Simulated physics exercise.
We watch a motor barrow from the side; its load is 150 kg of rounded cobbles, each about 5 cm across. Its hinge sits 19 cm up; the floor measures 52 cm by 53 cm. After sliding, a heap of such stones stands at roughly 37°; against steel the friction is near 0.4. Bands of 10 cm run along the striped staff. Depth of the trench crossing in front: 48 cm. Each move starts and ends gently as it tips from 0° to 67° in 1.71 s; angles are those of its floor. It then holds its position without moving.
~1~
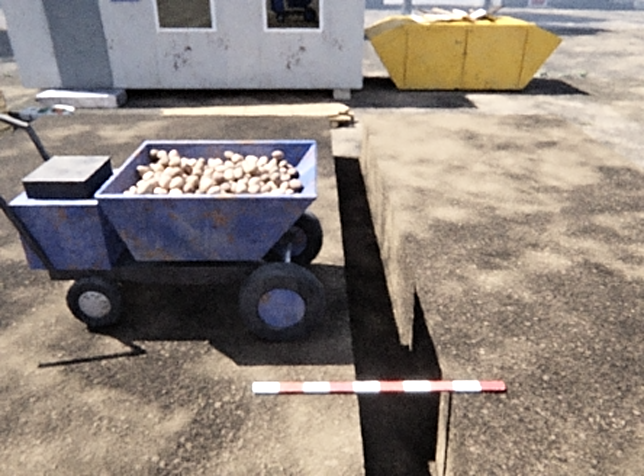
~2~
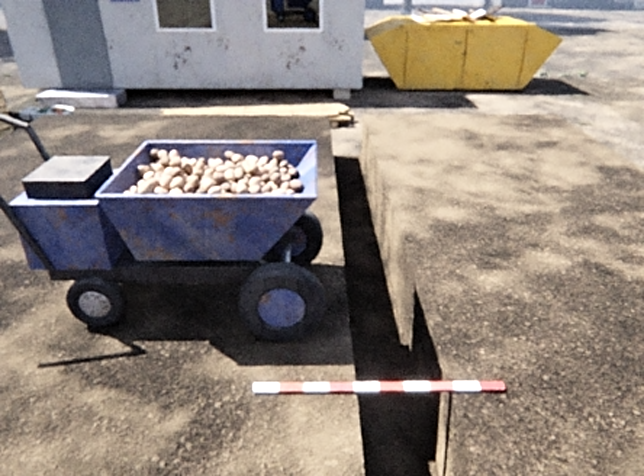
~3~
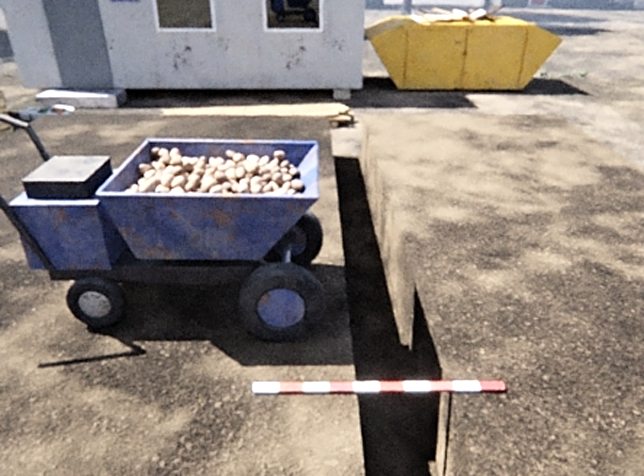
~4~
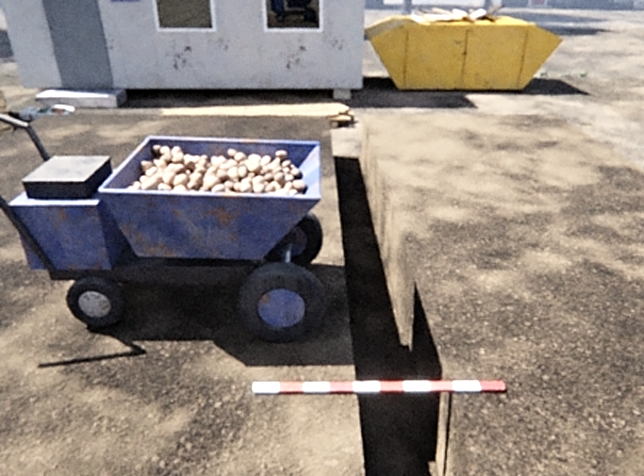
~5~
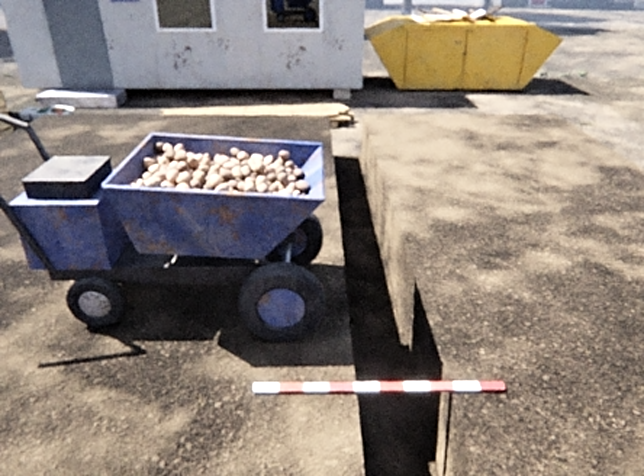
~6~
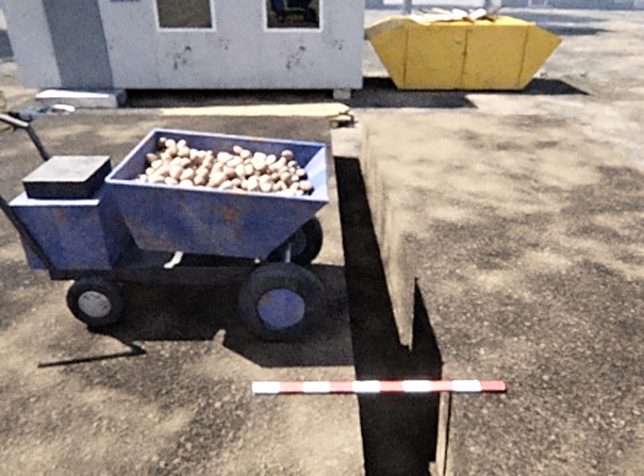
In a sunlit yard, a blue motor barrow loaded with rounded stones slowly tilting its skip slightly rightward beside a trench.
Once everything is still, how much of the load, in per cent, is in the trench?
About 57 per cent.
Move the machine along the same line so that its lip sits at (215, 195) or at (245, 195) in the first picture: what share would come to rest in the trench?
Around 90 and then 100 percent.
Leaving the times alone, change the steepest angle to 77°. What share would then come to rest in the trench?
Some 50% would finish there.
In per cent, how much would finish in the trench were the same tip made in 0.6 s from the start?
My guess is near 35 percent.
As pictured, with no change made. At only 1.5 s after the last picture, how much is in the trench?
Roughly 10 percent of the load.
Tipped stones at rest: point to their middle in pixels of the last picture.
The stones end up centred near (409, 349).
Then, 1.0 s after the last picture the floor is at 56°, 100 % in the skip; the foremost stones are at (396, 230).
Then, 1.5 s after the last picture the floor is at 67°, 63 % in the skip, 12 % in the trench, 26 % past the trench; the foremost stones are at (501, 285).
Then, 1.9 s after the last picture the floor is at 67°, 36 % in the skip, 22 % in the trench, 42 % past the trench; the foremost stones are at (557, 281).
Then, 3.8 s after the last picture the floor is at 67°, 0 % in the skip, 57 % in the trench, 43 % past the trench; the foremost stones are at (582, 270).
